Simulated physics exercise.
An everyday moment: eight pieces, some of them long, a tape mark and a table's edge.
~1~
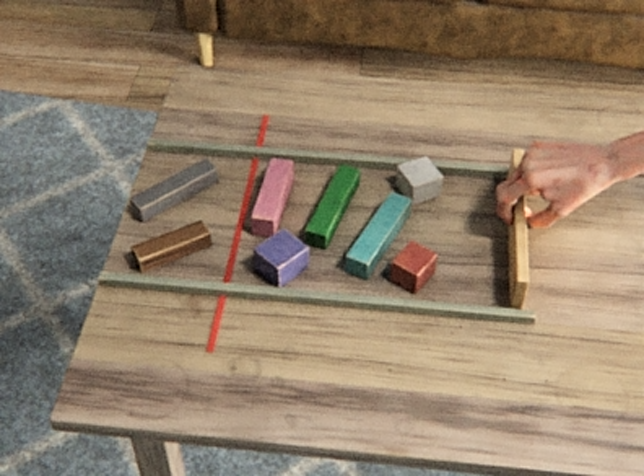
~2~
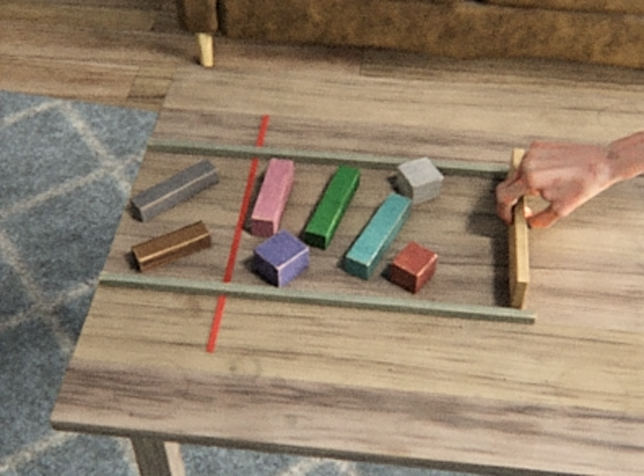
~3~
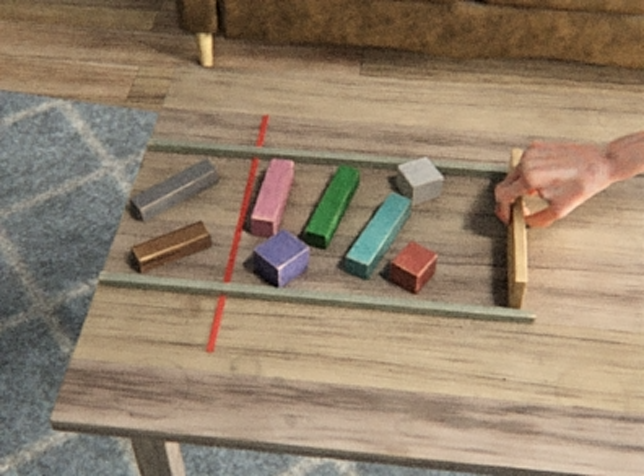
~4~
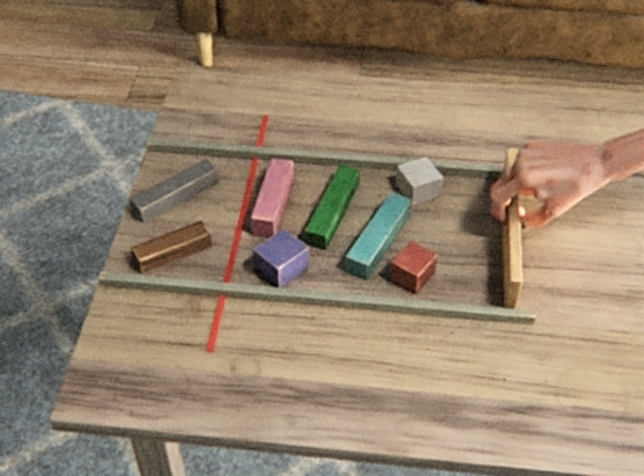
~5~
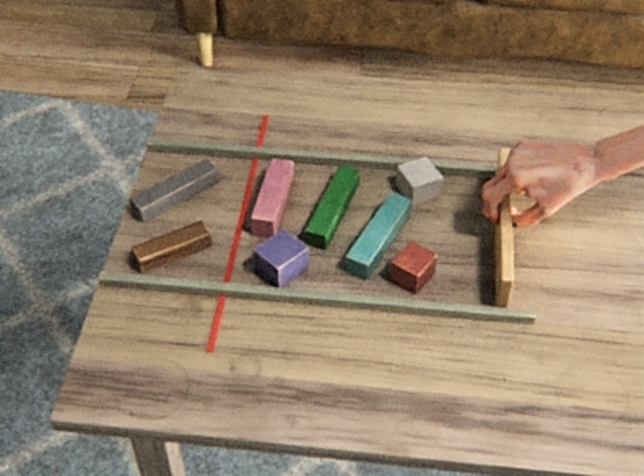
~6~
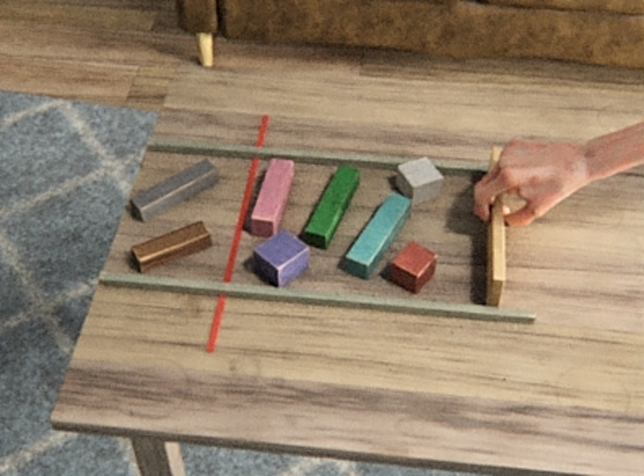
A hand held a wooden board upright at the right end of two rails on a table, then slid it slightly left, while the eight colored blocks between the rails stayed still.
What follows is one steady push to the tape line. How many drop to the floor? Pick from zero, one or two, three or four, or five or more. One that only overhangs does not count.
As it turns out, the number that fall off is zero.
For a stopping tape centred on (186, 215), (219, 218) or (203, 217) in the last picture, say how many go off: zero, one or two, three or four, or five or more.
The falls would be three to four; 1 or 2; just one or two.
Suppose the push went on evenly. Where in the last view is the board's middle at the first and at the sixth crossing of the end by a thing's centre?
About (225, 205), then (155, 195).
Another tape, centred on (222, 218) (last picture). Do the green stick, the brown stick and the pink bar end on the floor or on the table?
The green stick is kept, the brown stick is lost, the pink bar does not fall.
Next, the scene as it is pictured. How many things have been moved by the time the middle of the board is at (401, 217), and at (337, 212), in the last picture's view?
By then 3, and 6.
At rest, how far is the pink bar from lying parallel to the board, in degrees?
About 5°.
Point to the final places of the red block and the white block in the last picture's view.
First (215, 257), then (237, 160).
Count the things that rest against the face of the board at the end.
That makes 3.
Soon after, none off yet; grey bar at rest near (175, 190); brown stick at rest near (172, 246); pink bar at rest near (273, 197).
In the end, the number that fall off is zero.
